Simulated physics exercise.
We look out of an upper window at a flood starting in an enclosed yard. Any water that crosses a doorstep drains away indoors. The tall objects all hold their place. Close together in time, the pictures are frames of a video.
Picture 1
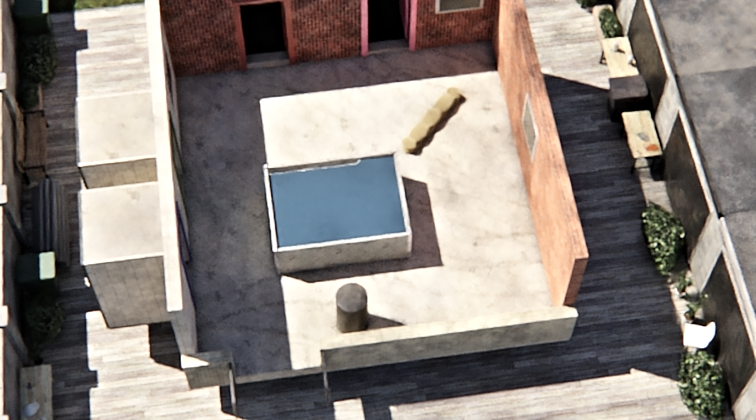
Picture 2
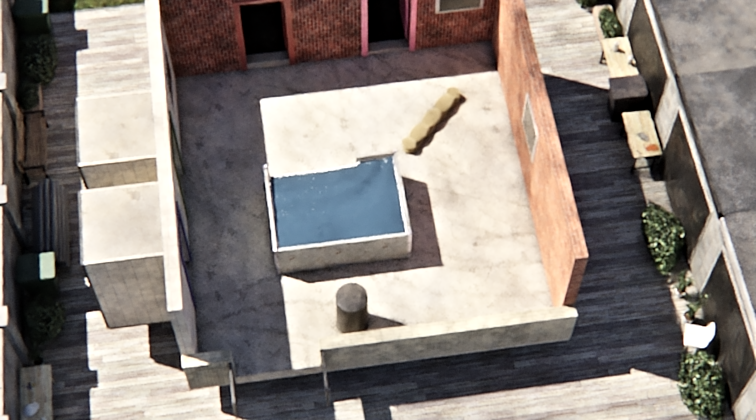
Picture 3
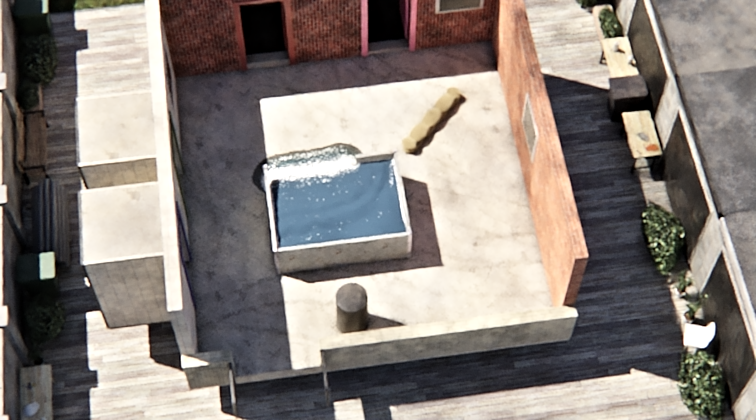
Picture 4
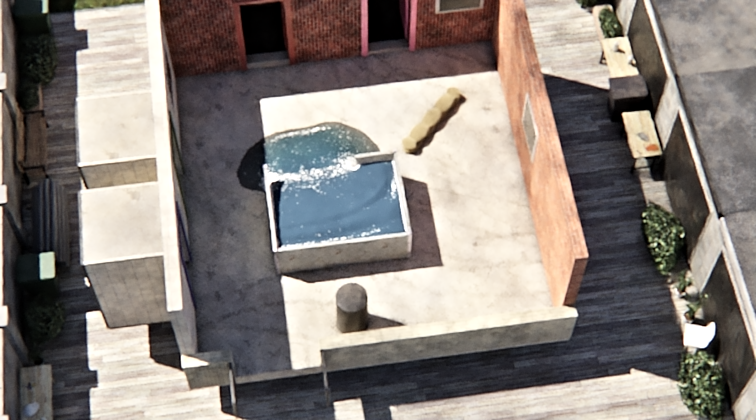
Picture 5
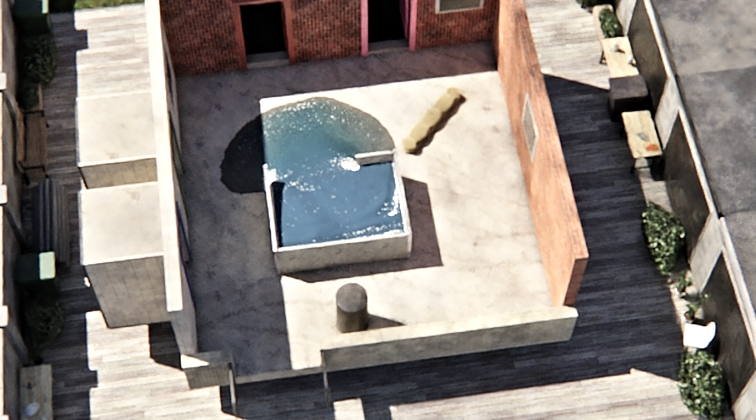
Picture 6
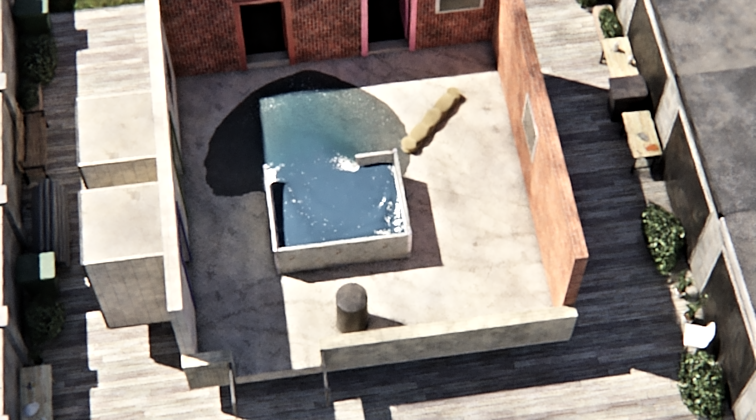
In a walled yard seen from above, the far side of a square open tank gave way, and water poured out, spreading across the pale paving in a widening, rounded pool toward the brick wall.
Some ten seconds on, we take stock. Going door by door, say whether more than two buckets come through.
Outcome: Red door: Too much gets in there. Blue door: Not too much gets in there. Green door: Too much gets in there. Pink door: Too much gets in there.
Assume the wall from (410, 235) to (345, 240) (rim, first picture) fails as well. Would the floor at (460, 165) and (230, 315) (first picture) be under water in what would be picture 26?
Log: Point 1 inundated; point 2 inundated.
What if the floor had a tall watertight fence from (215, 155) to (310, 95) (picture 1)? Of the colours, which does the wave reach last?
It is the blue one.
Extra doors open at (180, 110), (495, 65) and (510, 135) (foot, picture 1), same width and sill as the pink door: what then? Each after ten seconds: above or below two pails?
In order: Exceeds it, exceeds it, falls short.
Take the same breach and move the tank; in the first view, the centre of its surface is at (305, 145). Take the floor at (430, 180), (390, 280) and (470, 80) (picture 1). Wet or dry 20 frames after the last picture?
Parched, parched, soaked.
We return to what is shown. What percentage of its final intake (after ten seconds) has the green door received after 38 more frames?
Share by then: About 55 in a hundred.
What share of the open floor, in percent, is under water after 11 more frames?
Estimate: Near 35 %.
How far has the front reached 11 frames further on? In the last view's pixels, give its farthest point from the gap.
Approximate pixel: (486, 44).
A moment on, water covers 35 % of the floor; the red door over two buckets in, the blue door not reached, the green door wet at the sill, nothing in, the pink door wet at the sill, nothing in.
Next, water covers 35 % of the floor; the red door far over two buckets in, the blue door not reached, the green door wet at the sill, nothing in, the pink door under two buckets in.
Then, water covers 45 % of the floor; the red door far over two buckets in, the blue door not reached, the green door wet at the sill, nothing in, the pink door over two buckets in.
Later, water covers 85 % of the floor; the red door far over two buckets in, the blue door wet at the sill, nothing in, the green door over two buckets in, the pink door over two buckets in.
In the end, water covers 95 % of the floor; the red door far over two buckets in, the blue door wet at the sill, nothing in, the green door over two buckets in, the pink door over two buckets in.
